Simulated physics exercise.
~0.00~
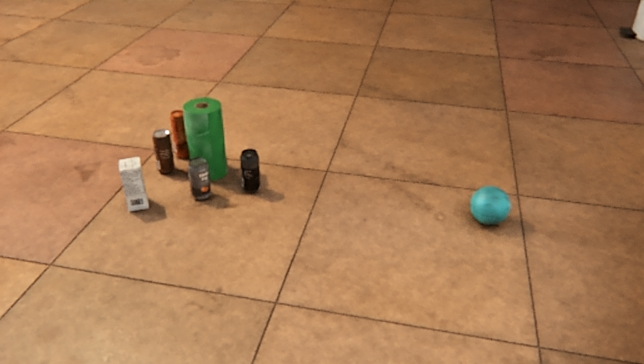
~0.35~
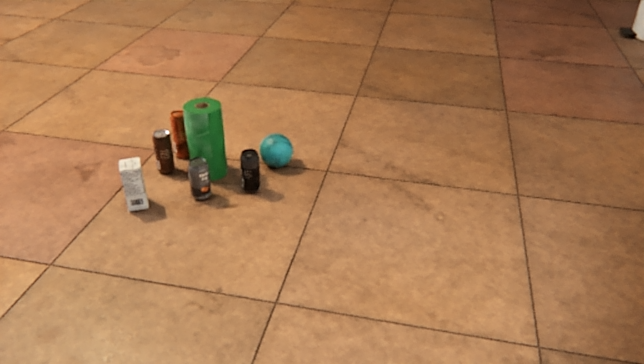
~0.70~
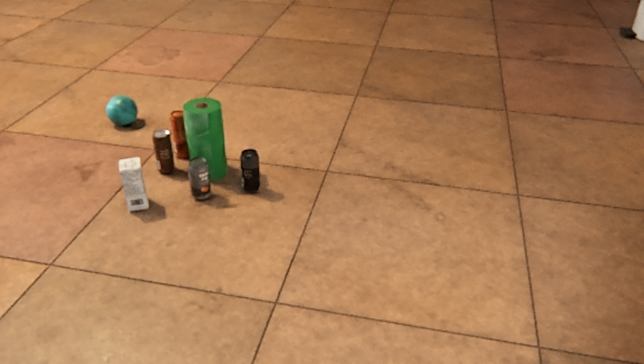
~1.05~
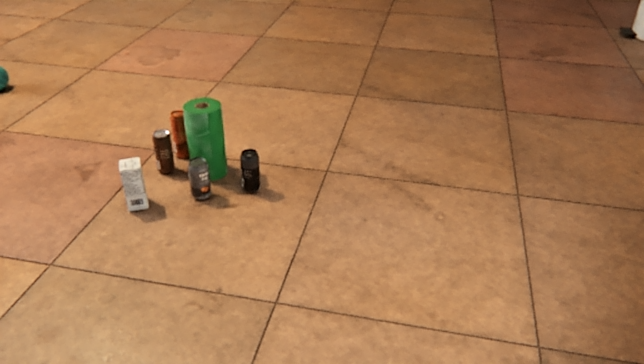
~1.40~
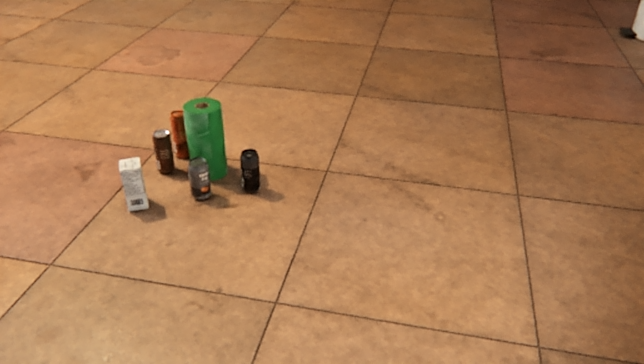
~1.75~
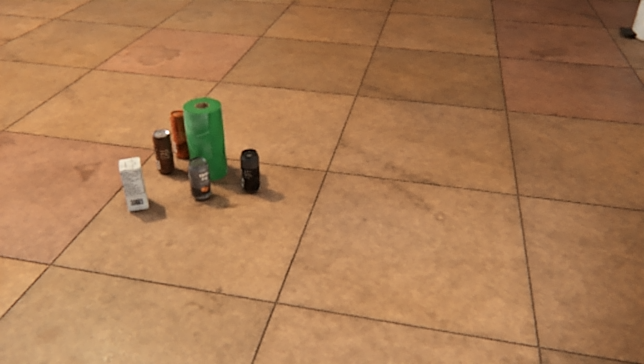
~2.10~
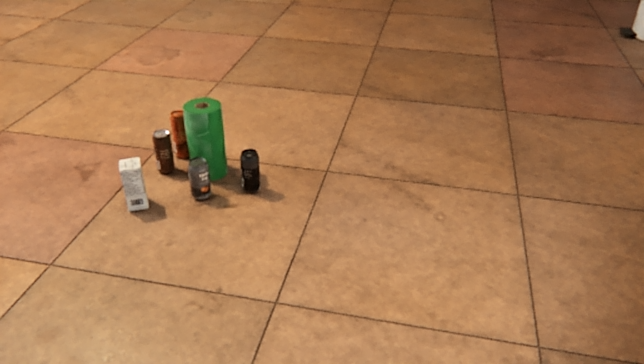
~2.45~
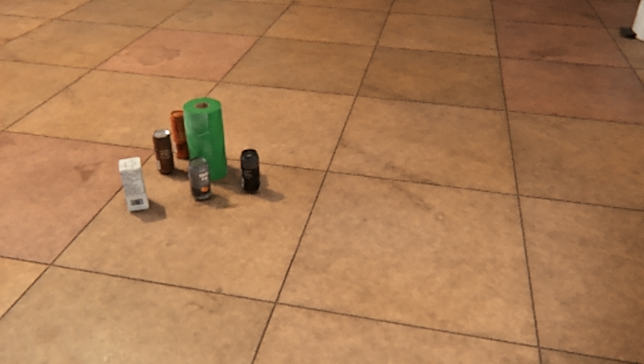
To begin with, a turquoise ball sits on the right side of a brown tiled floor, while a tall green roll stands to the left among a white carton and brown, grey, black and orange cans. The ball travels left across the tiles and comes up close to the black can and the roll. It carries on past the back of the group and appears beyond it on the far left. Next it slips partly out at the left edge, then is gone from view. The roll, carton and cans all remain upright in their places.
